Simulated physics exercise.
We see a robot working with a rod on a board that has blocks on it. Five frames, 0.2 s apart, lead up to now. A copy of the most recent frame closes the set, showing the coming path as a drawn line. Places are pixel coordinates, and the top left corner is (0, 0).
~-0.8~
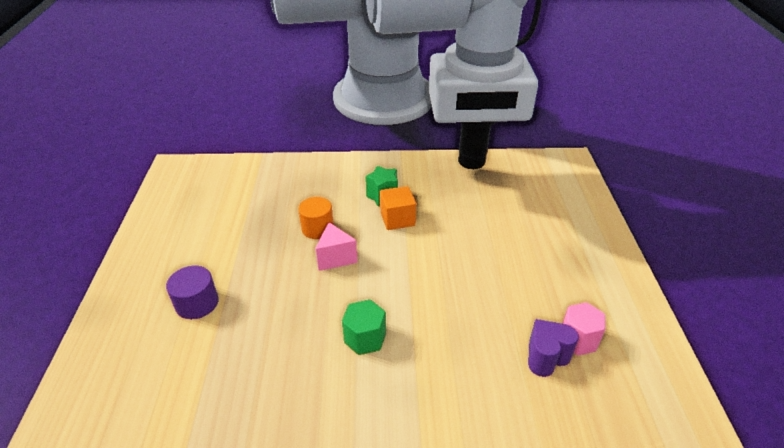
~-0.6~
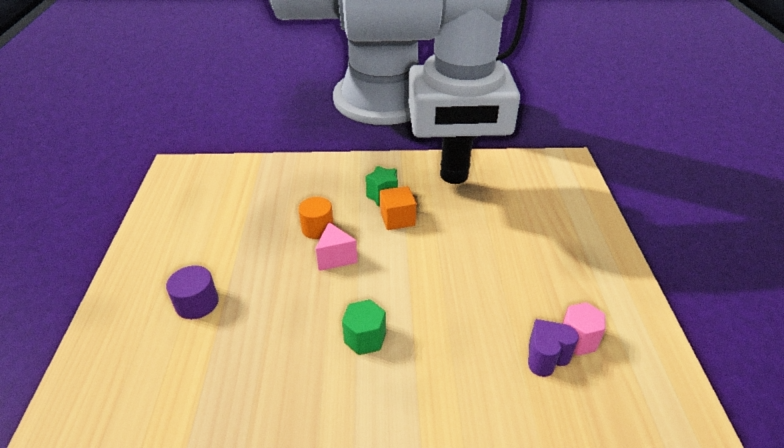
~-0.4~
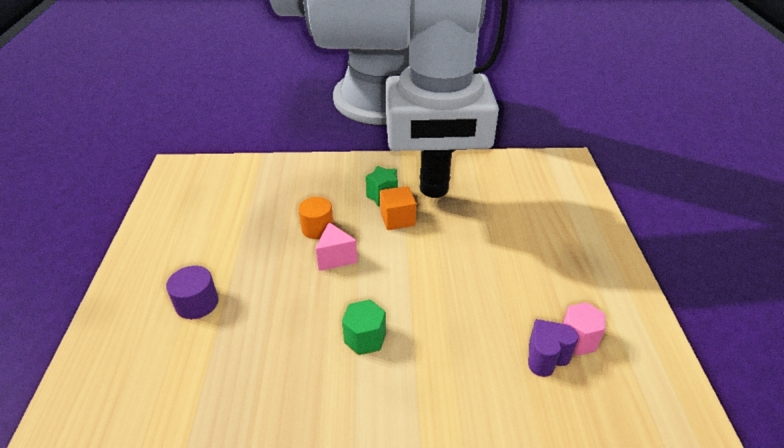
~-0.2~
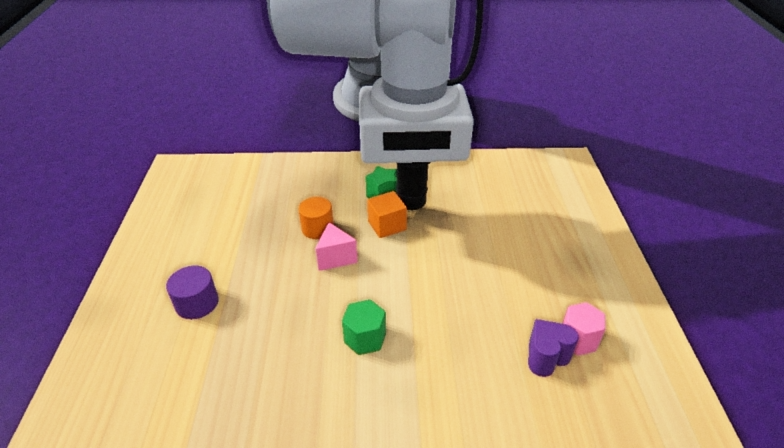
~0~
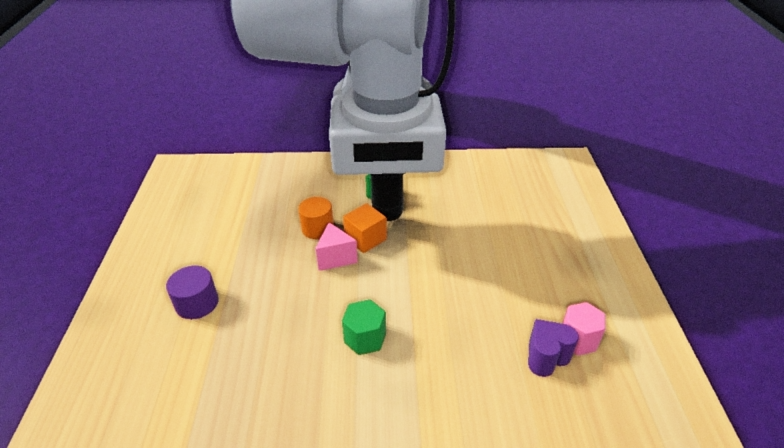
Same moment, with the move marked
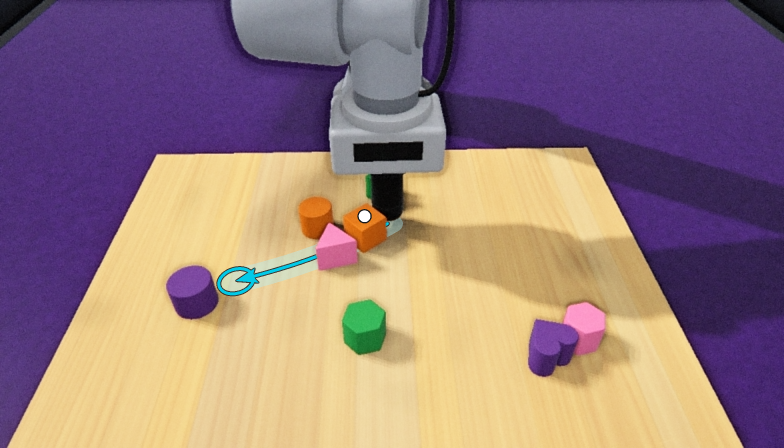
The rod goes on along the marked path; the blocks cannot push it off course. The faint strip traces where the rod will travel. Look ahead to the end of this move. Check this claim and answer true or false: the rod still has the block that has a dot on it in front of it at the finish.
False - the claim does not hold.
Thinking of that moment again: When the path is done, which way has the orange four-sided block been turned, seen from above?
Its spin: Anticlockwise.
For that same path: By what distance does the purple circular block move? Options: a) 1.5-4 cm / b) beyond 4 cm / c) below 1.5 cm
The correct letter is c.
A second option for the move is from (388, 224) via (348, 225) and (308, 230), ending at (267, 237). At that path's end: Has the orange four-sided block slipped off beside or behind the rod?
In short: Yes.
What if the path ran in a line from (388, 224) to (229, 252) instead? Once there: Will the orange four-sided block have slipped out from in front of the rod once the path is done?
Yes - that is the case.
Drawn move, from (388, 224) via (319, 256), ending at (236, 281); the dot is on the orange four-sided block.
What follows on the original path. One third of the way, rod at (342, 234); pink triangular block at (302, 260), turned 15° anticlockwise; orange four-sided block at (320, 242), turned 20° anticlockwise.
Two thirds of the way, rod at (290, 254); pink triangular block at (271, 292), turned 50° anticlockwise; orange four-sided block at (273, 268), turned 55° anticlockwise.
At the end, rod at (233, 270); purple circular block still; orange circular block still; pink triangular block at (268, 299), turned 65° anticlockwise; orange four-sided block at (262, 276), turned 70° anticlockwise.
